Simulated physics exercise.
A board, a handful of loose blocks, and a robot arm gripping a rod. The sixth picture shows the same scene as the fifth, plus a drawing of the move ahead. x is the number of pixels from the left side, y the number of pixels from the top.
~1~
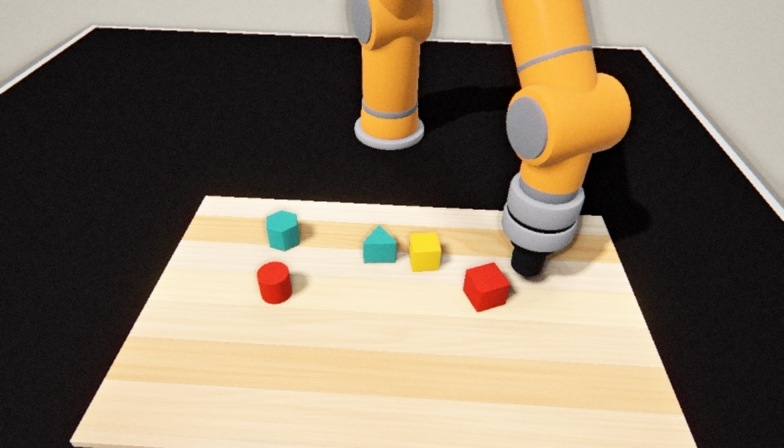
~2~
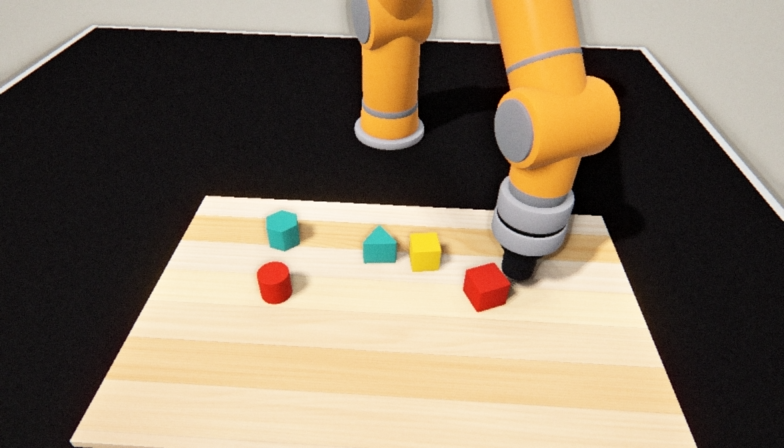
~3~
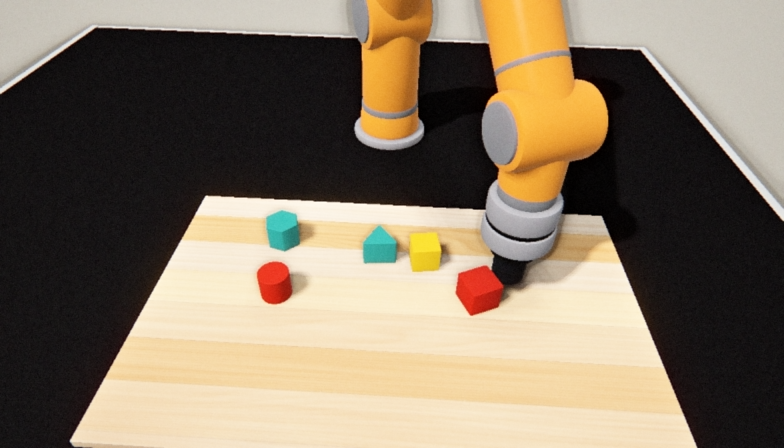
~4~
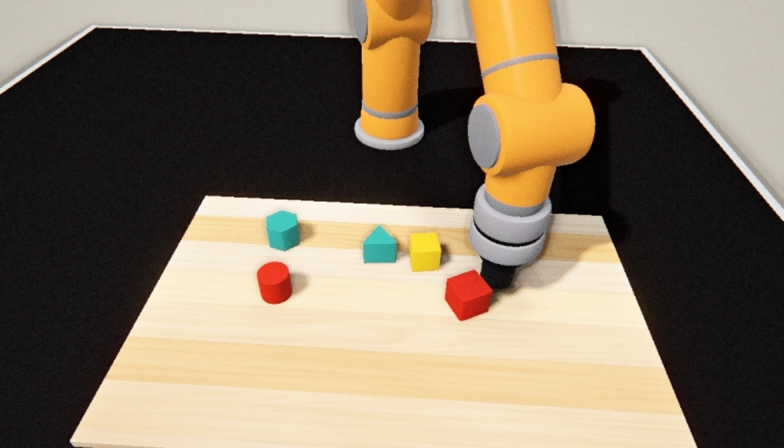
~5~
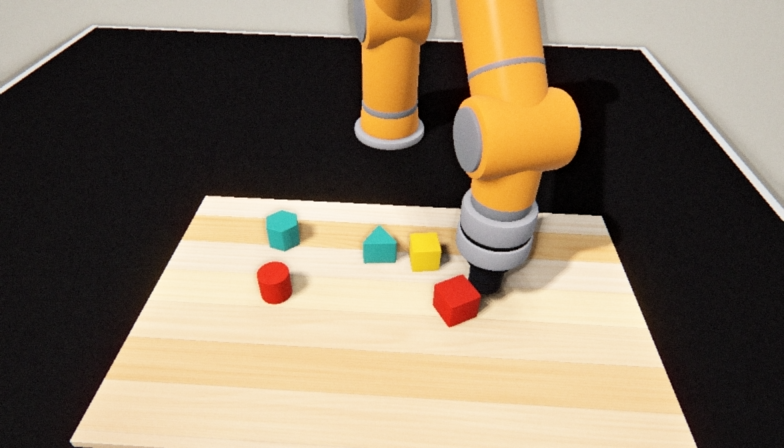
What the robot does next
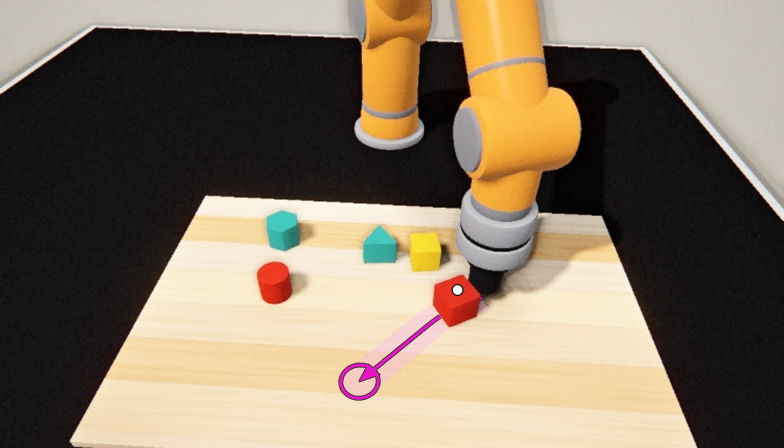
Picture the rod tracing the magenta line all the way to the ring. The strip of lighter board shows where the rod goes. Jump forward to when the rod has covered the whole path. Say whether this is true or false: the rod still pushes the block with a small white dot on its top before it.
Verdict: True.
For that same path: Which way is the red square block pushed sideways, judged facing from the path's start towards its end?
Right-hand side.
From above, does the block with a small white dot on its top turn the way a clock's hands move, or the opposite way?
Direction: Clockwise.
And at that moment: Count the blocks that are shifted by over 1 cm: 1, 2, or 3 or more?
There will be one block displaced.
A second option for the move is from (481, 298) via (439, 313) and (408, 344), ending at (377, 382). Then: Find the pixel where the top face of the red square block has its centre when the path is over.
It is going to be at (338, 354).
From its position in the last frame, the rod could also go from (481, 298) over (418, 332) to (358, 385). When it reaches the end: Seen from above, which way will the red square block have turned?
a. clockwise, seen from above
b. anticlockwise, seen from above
I'll go with a - clockwise, seen from above.
Path on the board, from (481, 298) over (439, 317) and (401, 347) to (360, 381); the dot is on the red square block.
What follows on the original path. One third of the way, rod (440, 303); red square block (411, 312).
Two thirds of the way, rod (401, 333); red square block (365, 338), turned 15° clockwise.
At the end, rod (359, 366); yellow square block in place; red square block (317, 363), turned 40° clockwise.
